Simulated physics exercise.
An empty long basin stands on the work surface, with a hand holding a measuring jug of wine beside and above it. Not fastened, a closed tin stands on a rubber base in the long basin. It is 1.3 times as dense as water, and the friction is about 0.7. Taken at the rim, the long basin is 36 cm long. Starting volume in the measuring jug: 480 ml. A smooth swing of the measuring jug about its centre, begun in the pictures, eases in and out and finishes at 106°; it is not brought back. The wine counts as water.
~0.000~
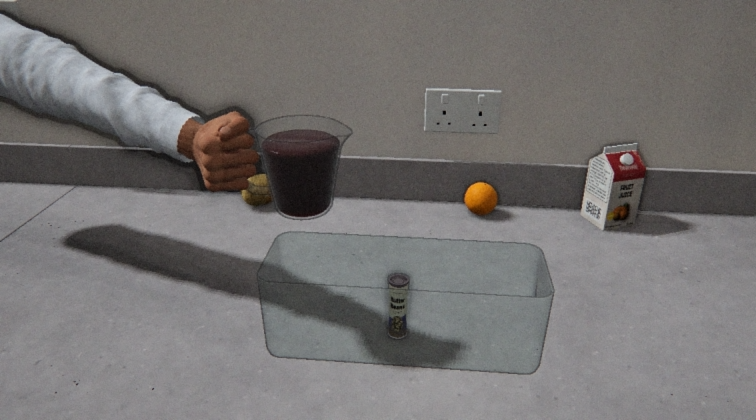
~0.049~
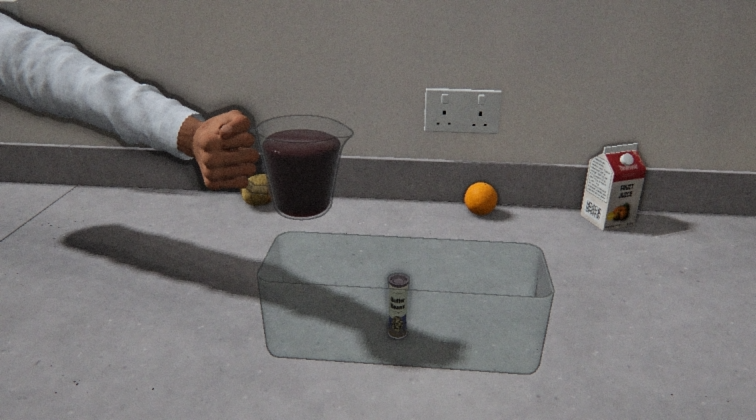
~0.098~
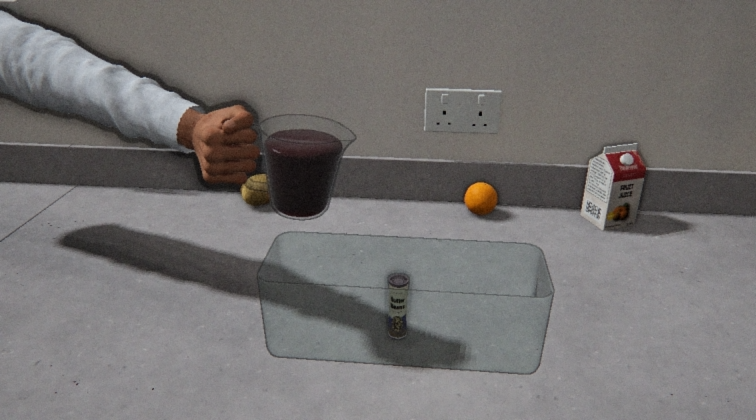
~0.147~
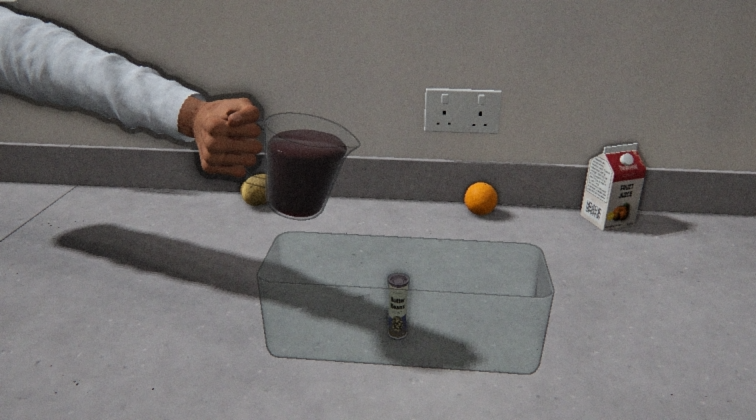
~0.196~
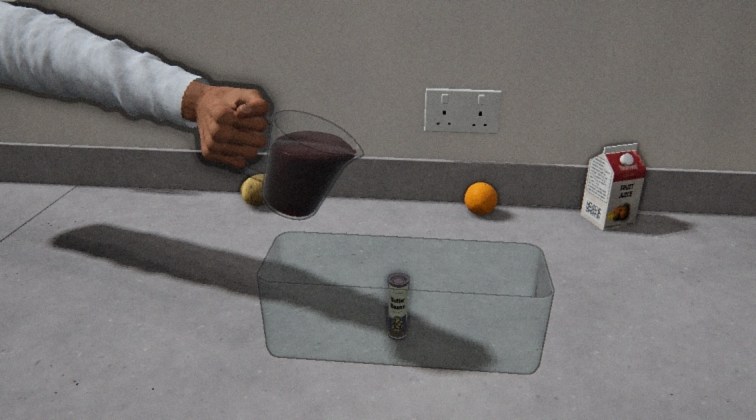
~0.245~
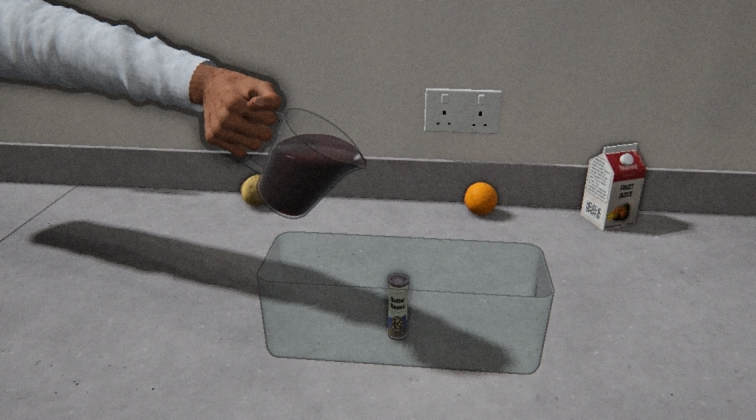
A hand tilts a measuring jug of dark liquid rightward above a clear basin holding a tin.
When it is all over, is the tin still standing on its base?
Odds are it is tipped over.
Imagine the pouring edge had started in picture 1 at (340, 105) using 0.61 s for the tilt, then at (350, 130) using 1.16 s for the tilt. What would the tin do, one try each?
Run one: It tumbles. Run two: It tumbles.
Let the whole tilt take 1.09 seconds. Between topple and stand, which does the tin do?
The tin tips over.
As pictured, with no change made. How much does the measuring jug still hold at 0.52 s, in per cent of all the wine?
Remaining: Near 46 % of the total.
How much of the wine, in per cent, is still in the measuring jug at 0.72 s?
6 per cent or so.
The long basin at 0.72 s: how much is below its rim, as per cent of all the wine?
Roughly 86 per cent.
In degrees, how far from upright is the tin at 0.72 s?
Near 0° from upright.
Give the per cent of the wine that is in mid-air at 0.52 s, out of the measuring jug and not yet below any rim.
26 %.
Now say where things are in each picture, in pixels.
It leans 0°; its right rim is at (352, 132); the wine meets the walls at (263, 138) and (341, 141); the long basin's rim runs from (268, 256) to (547, 271); the tin's top is at (399, 282), in the first frame.
It leans 1°; its right rim is at (353, 133); the wine meets the walls at (264, 138) and (342, 142), in the second frame.
It leans 6°; its right rim is at (356, 137); the wine meets the walls at (266, 137) and (343, 144), in the third frame.
It leans 13°; its right rim is at (360, 144); the wine meets the walls at (271, 137) and (348, 146), in the fourth frame.
It leans 22°; its right rim is at (364, 154); the wine meets the walls at (274, 141) and (357, 149), in the fifth frame.
It leans 33°; its right rim is at (367, 166); the wine meets the walls at (272, 151) and (362, 156); 1 per cent is over the edge, in the sixth frame.
After 0.52 s the tilt is 95° and 46 per cent is still to pour; the tin stands where it began.
After 0.72 s the tilt is 106° and 6 per cent is still to pour; the tin stands 2 cm from where it began.
After 0.92 s the tilt is 106° and 0 per cent is still to pour; the tin lies on its side.
After 1.15 s the tilt is 106° and 0 per cent is still to pour; the tin lies on its side.
In the end the tin lies on its side.
